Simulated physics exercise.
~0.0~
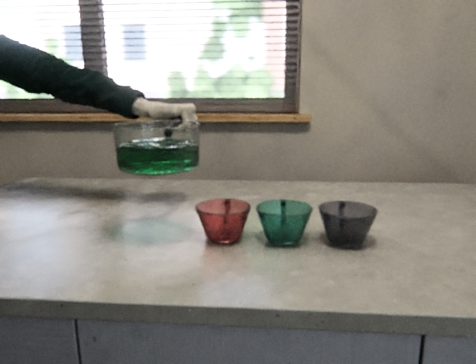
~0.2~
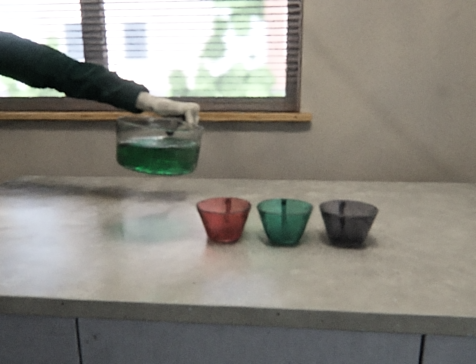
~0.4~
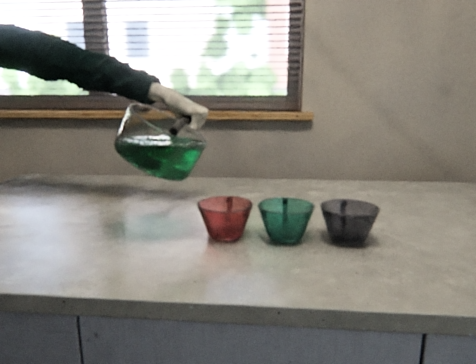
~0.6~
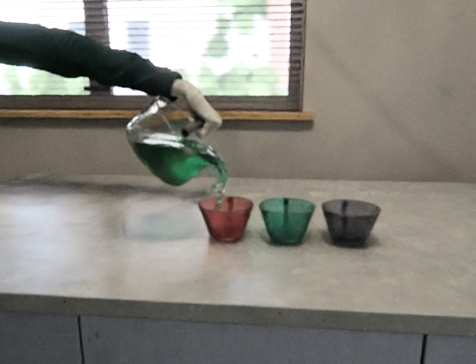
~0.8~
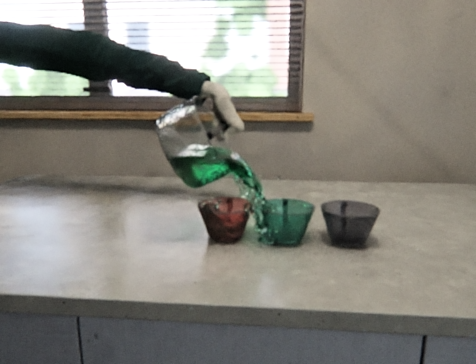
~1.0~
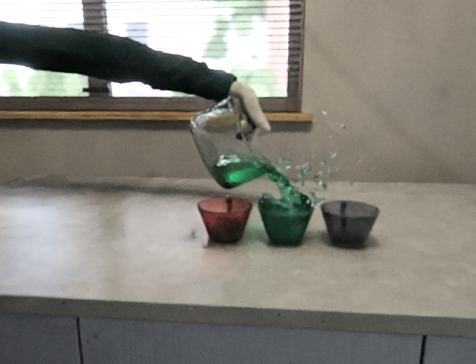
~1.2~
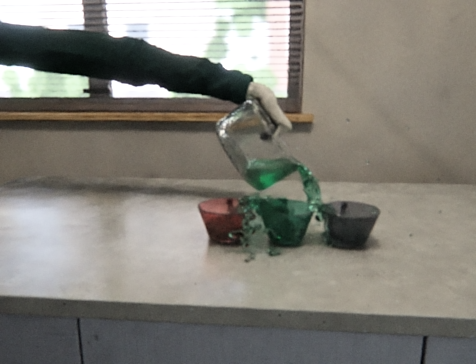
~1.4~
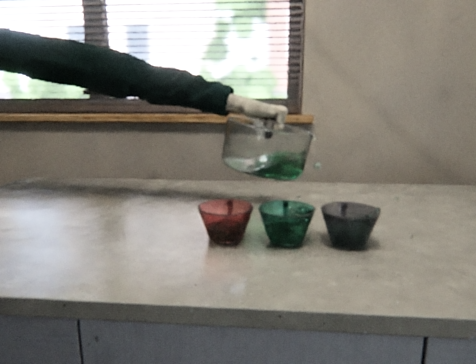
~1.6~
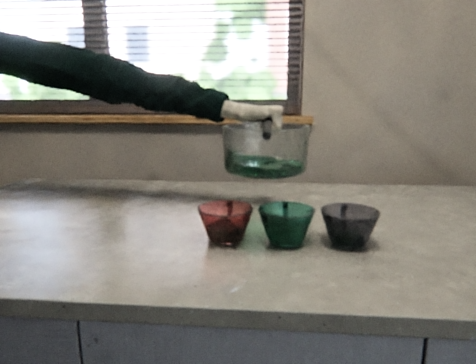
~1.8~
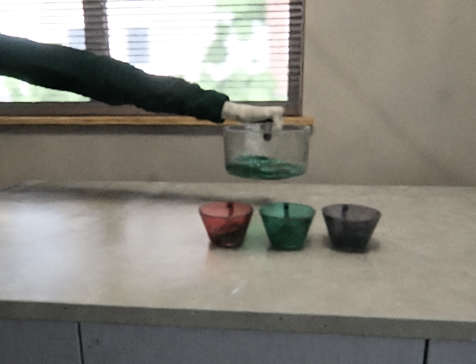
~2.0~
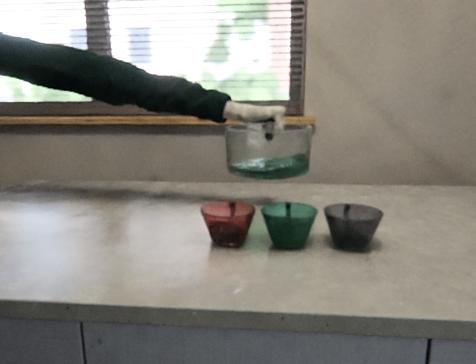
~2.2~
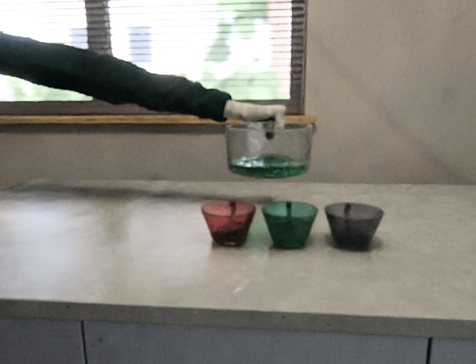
On a pale counter beneath a window, a gloved hand tipped a clear pan of green liquid while moving right over a red, a green and a dark cup, pouring and splashing, then righted it and held it there with some liquid left.
